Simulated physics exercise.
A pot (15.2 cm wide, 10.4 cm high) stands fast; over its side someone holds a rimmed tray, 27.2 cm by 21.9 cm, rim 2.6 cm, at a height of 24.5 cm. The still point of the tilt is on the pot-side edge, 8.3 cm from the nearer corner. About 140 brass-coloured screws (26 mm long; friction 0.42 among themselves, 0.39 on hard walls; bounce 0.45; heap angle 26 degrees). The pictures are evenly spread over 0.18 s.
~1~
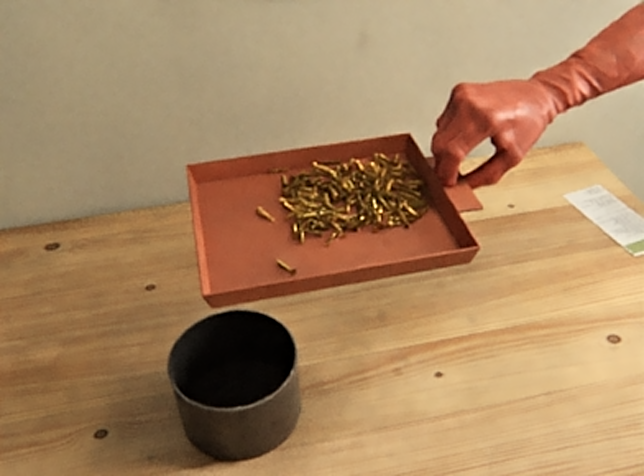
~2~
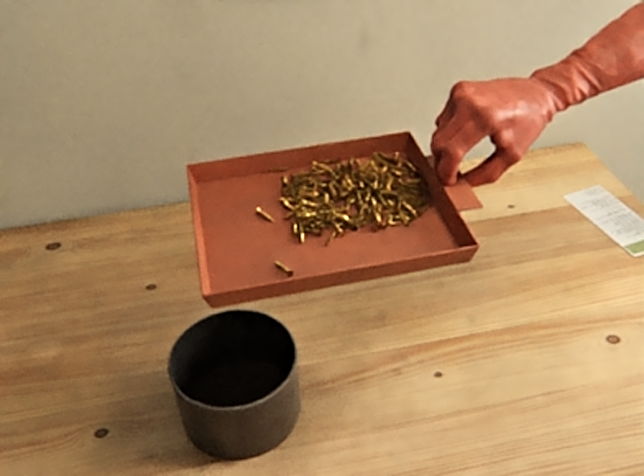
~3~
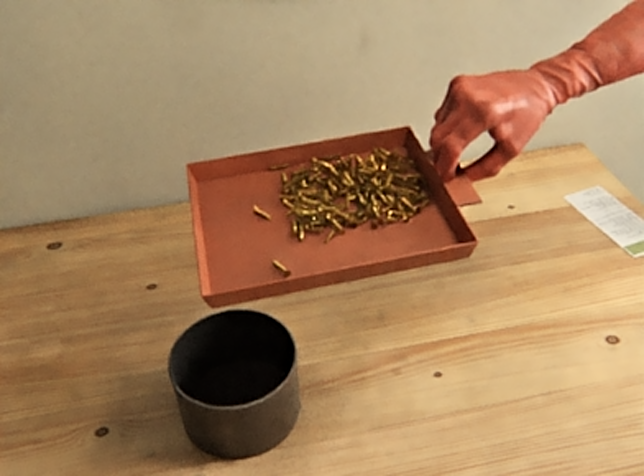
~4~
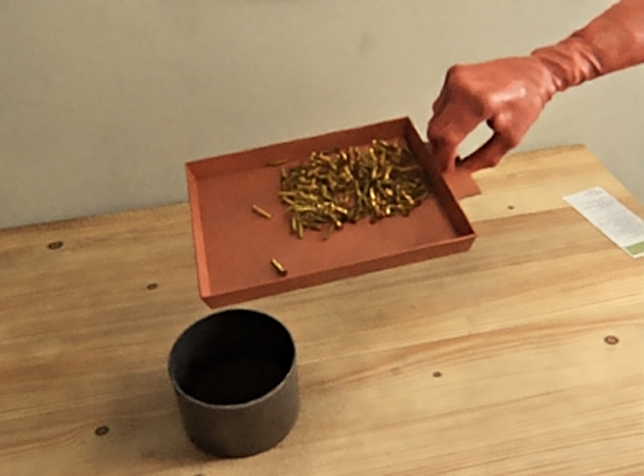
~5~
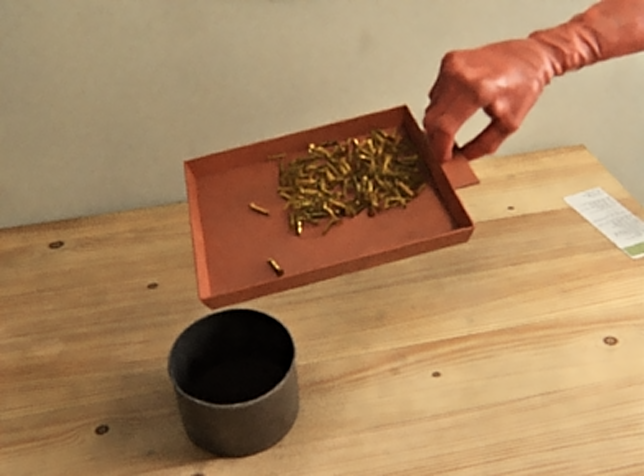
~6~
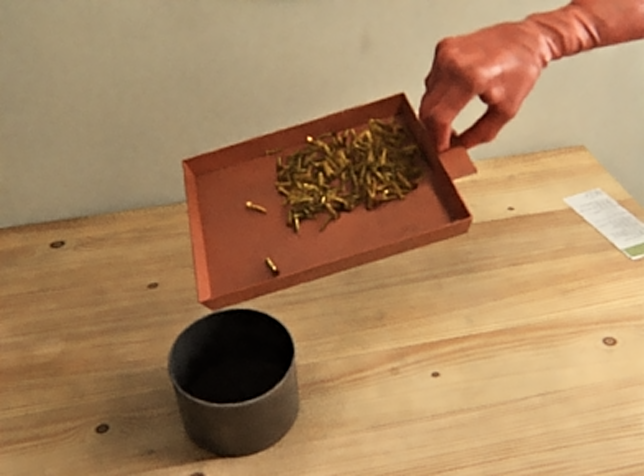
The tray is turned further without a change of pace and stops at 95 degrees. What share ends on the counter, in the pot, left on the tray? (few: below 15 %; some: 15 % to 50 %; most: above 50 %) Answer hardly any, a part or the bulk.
Counter: The bulk, pot: A part, tray: Hardly any.
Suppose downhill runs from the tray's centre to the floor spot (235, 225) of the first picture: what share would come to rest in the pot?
Some 5 per cent.
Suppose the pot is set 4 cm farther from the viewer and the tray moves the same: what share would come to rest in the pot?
It would be near 5 per cent.
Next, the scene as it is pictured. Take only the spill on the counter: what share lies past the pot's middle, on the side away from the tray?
Some 100 per cent.
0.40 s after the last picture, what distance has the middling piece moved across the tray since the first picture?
About 10 cm.
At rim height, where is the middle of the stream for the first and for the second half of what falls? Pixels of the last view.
First near (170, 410), later near (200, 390).
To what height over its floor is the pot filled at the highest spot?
About 1.5 cm.
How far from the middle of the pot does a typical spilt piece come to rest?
Some 18 cm.
Then, 0.40 s after the last picture, tilt 52 degrees; the tray holds 100 %, the pot 0 %.
Then, 0.66 s after the last picture, tilt 78 degrees; the tray holds 40 %, the pot 0 %.
Then, 1.04 s after the last picture, tilt 95 degrees; the tray holds 0 %, the pot 35 %.
In the end, counter 60 %, pot 40 %, tray 0 %.
